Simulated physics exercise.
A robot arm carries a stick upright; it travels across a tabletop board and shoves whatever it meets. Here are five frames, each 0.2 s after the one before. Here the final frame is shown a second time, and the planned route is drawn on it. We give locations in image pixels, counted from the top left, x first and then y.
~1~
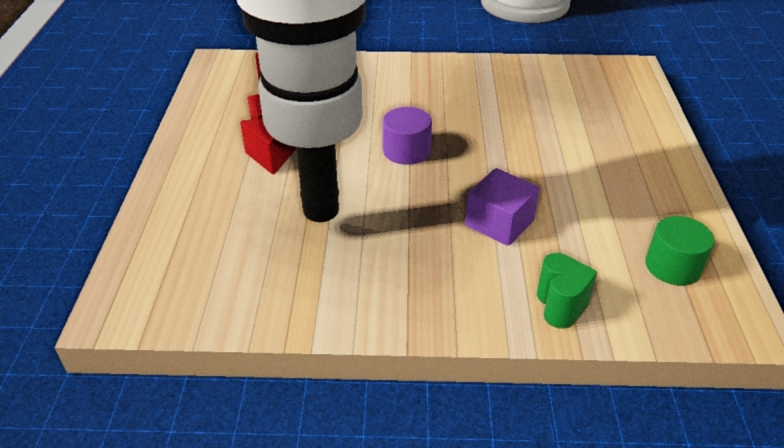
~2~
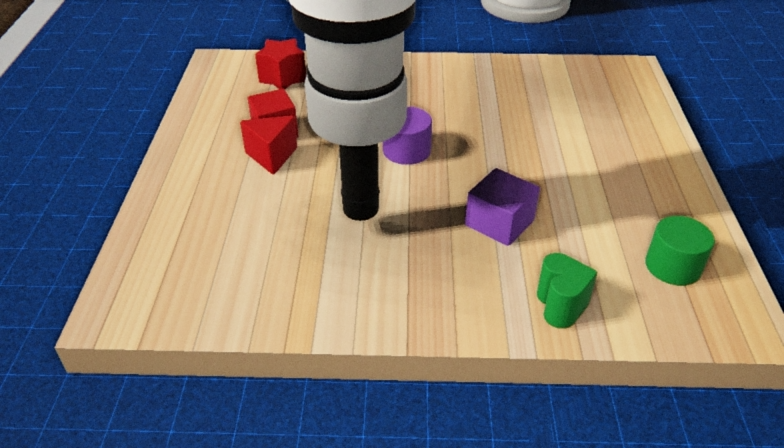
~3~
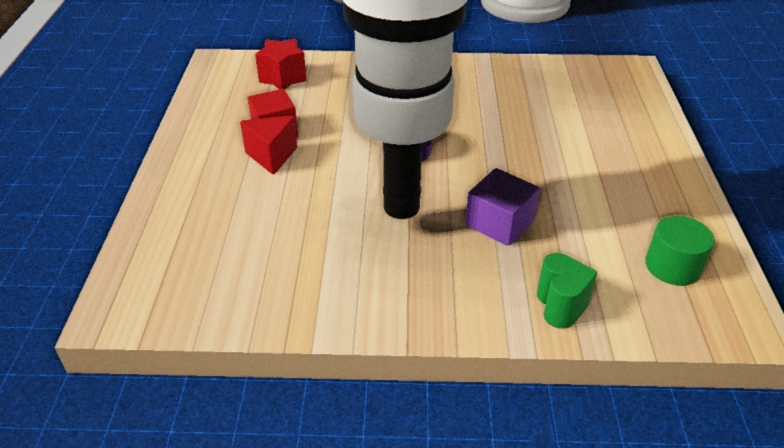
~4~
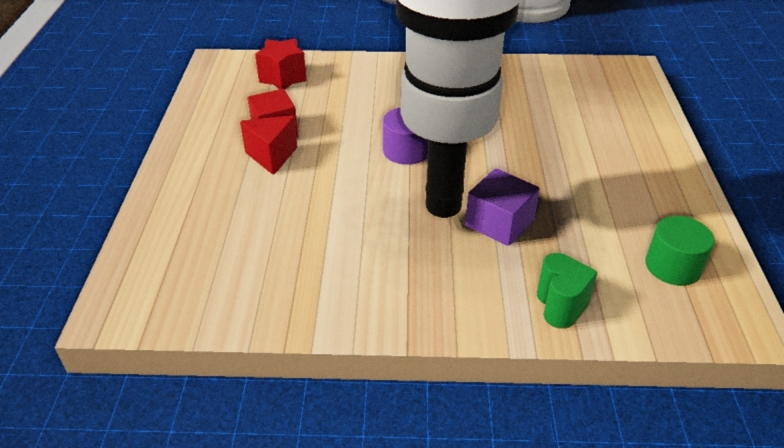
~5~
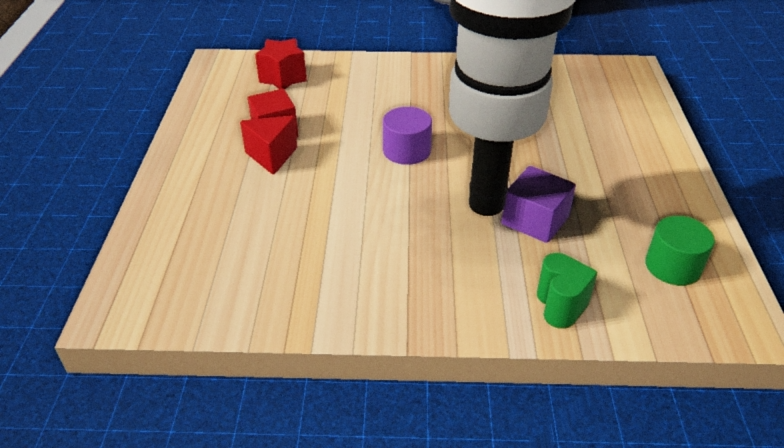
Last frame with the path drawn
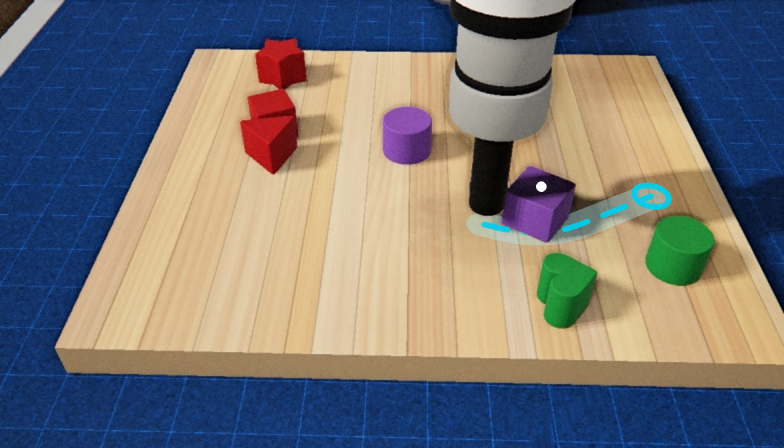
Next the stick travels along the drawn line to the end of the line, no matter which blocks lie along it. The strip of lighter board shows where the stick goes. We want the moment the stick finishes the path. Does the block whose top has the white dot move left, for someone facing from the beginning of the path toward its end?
That would be a yes.
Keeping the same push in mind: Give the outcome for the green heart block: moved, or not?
That block stands still.
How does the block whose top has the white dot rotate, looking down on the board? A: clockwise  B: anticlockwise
Answer: B.
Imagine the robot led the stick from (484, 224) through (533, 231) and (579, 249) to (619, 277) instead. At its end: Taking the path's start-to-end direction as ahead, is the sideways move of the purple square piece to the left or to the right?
Picture yourself facing from the start of the path to its end: The purple square piece moves off to your left.
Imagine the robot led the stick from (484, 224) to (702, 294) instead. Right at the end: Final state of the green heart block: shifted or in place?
Right where it was.
Drawn move, from (484, 224) through (549, 232) and (603, 215) to (651, 196); the dot is on the purple square piece.
On the path given first. One third of the way, stick at (554, 214); purple square piece at (592, 179), turned 45° anticlockwise.
Two thirds of the way, stick at (609, 197); purple square piece at (625, 159), turned 95° anticlockwise.
At the end, stick at (657, 178); purple square piece at (641, 139), turned 140° anticlockwise; green heart block still; green circle still.
